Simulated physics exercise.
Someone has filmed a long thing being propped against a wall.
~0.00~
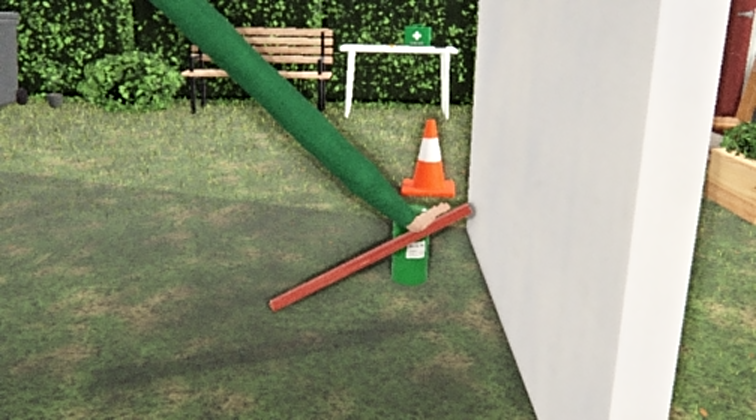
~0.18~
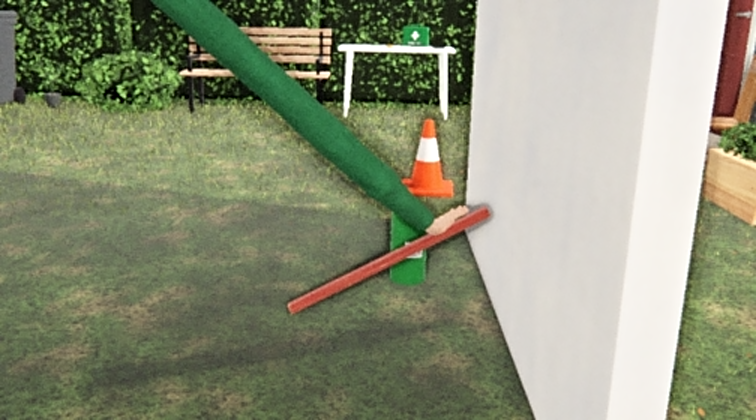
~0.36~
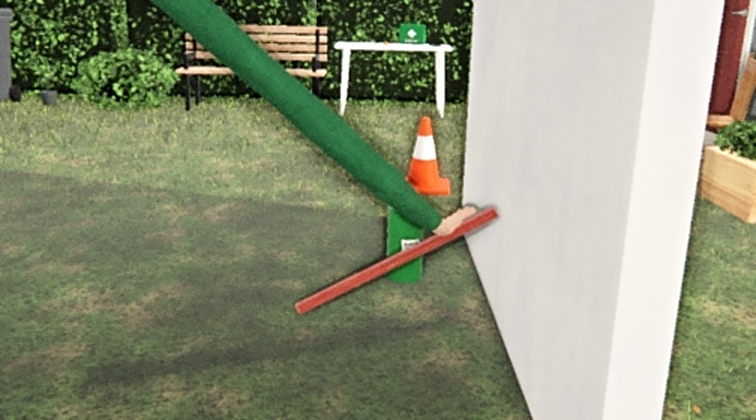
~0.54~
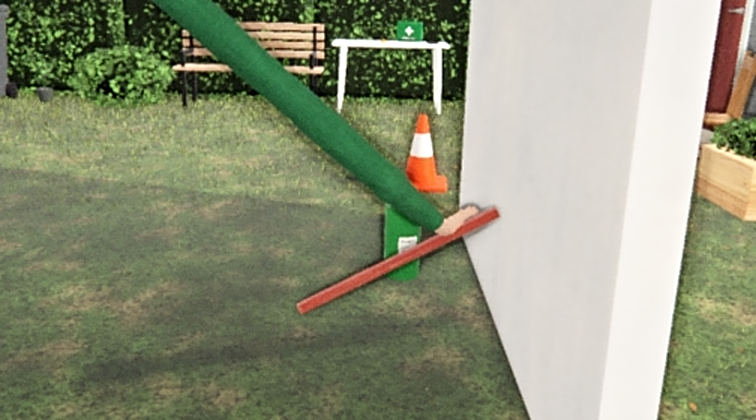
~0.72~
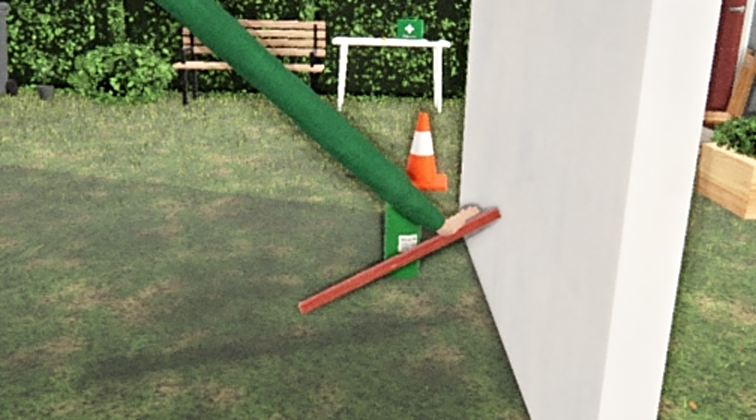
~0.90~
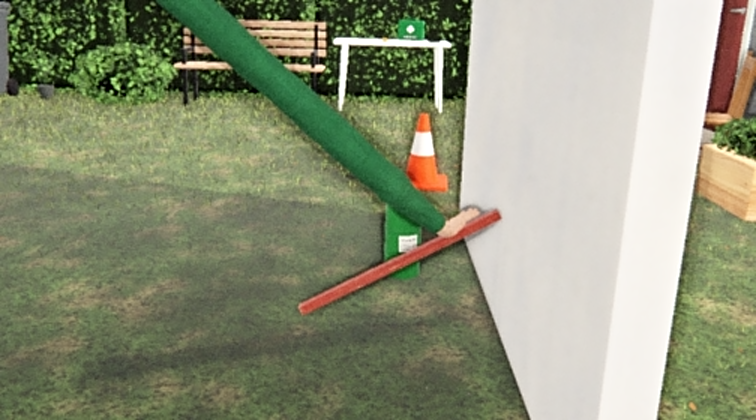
A green-sleeved arm reaches down from the upper left across a grassy garden, seen from slightly above, holding a red pole beside a large white wall at right. Behind are a green container, an orange-and-white cone, a white table with a green box, a wooden bench and a hedge. The hand shifts the slanted pole slightly right toward the wall, then keeps nearly still, while the view drifts very slightly.
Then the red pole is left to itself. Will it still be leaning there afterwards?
Here the pole gives way.
By 1.20 s, red pole sunk by 6° near (393, 272).
By 1.30 s, red pole sunk by 15° near (388, 287).
By 1.40 s, red pole sunk by 29° near (383, 312).
When it is over (2.2 s), moved from the start, red pole; green canister as before. End places, in pixels of the last picture, red pole near (383, 312). The pole slides down.
